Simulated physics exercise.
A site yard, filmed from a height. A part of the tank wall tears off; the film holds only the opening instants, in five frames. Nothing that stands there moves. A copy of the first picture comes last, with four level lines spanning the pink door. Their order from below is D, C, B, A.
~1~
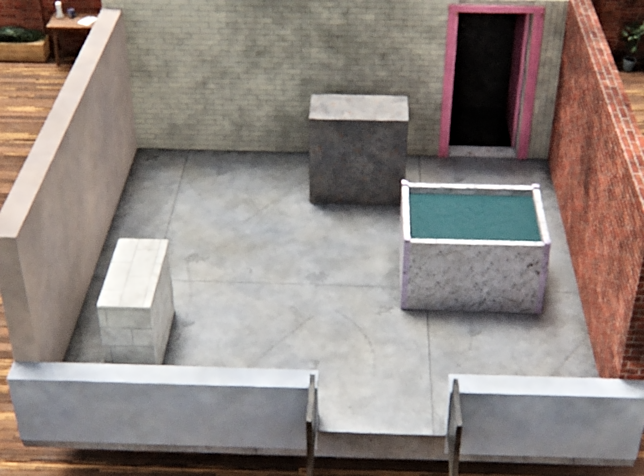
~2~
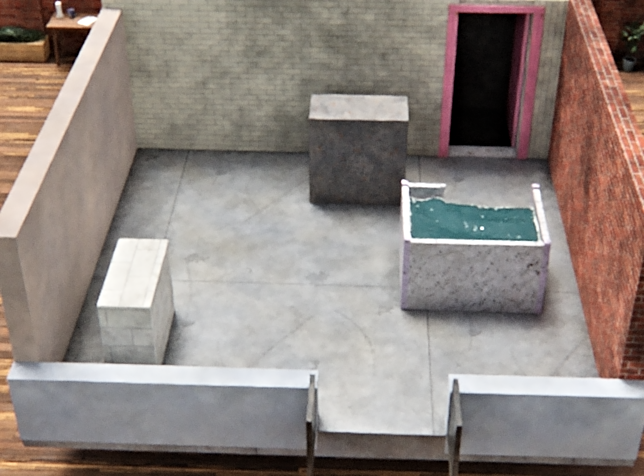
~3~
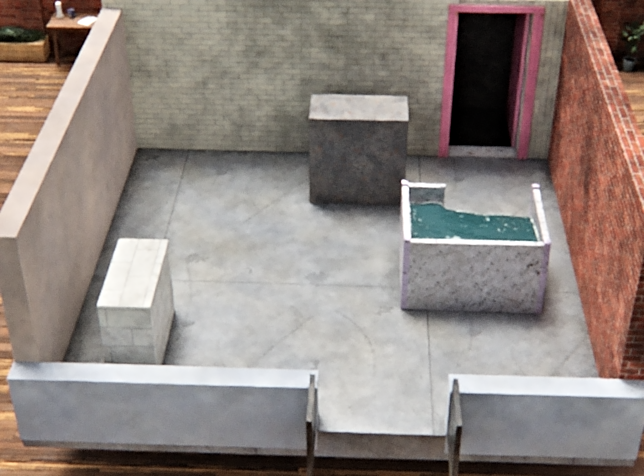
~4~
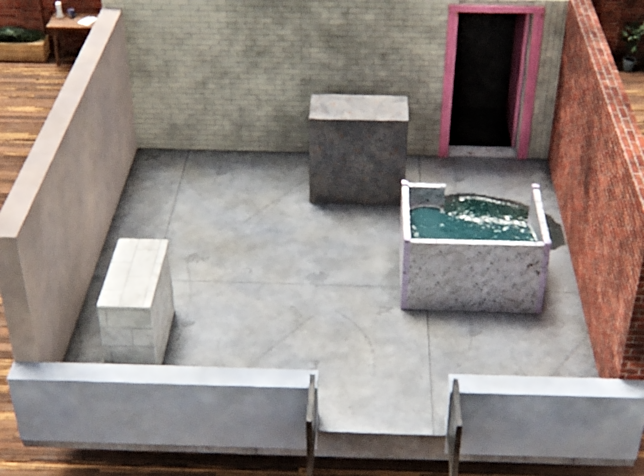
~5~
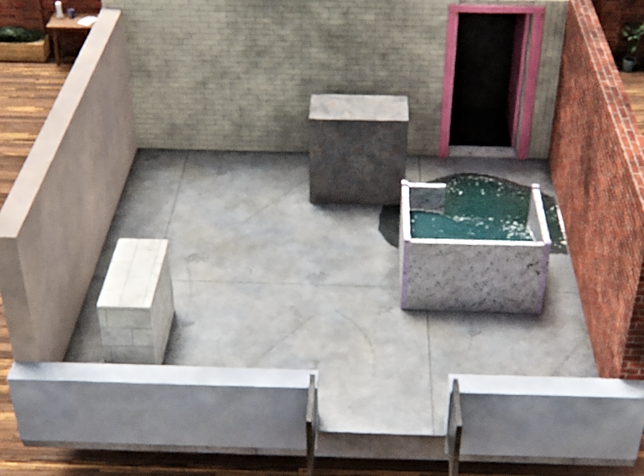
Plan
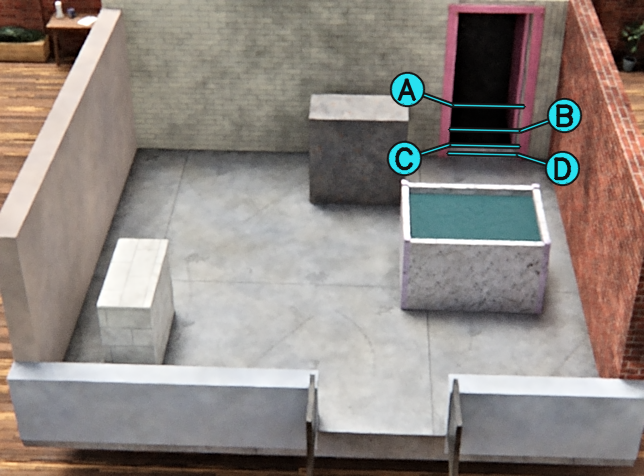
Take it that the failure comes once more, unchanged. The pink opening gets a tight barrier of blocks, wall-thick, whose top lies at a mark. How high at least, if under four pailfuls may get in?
B is the one.
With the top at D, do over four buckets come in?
Yes.
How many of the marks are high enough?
Two of them.
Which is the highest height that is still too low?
It is C.
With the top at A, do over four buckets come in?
No, that is safe.
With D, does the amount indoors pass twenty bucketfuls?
Yes.
On the marked copy, A at (487, 105); B at (485, 130); C at (483, 145); D at (483, 154); from the bottom up D, C, B, A.
Choosing A, nothing gets over.
Choosing B, a splash gets over, under a bucket.
Choosing C, some 15 bucketfuls get in.
Choosing D, dozens of bucketfuls pour in.
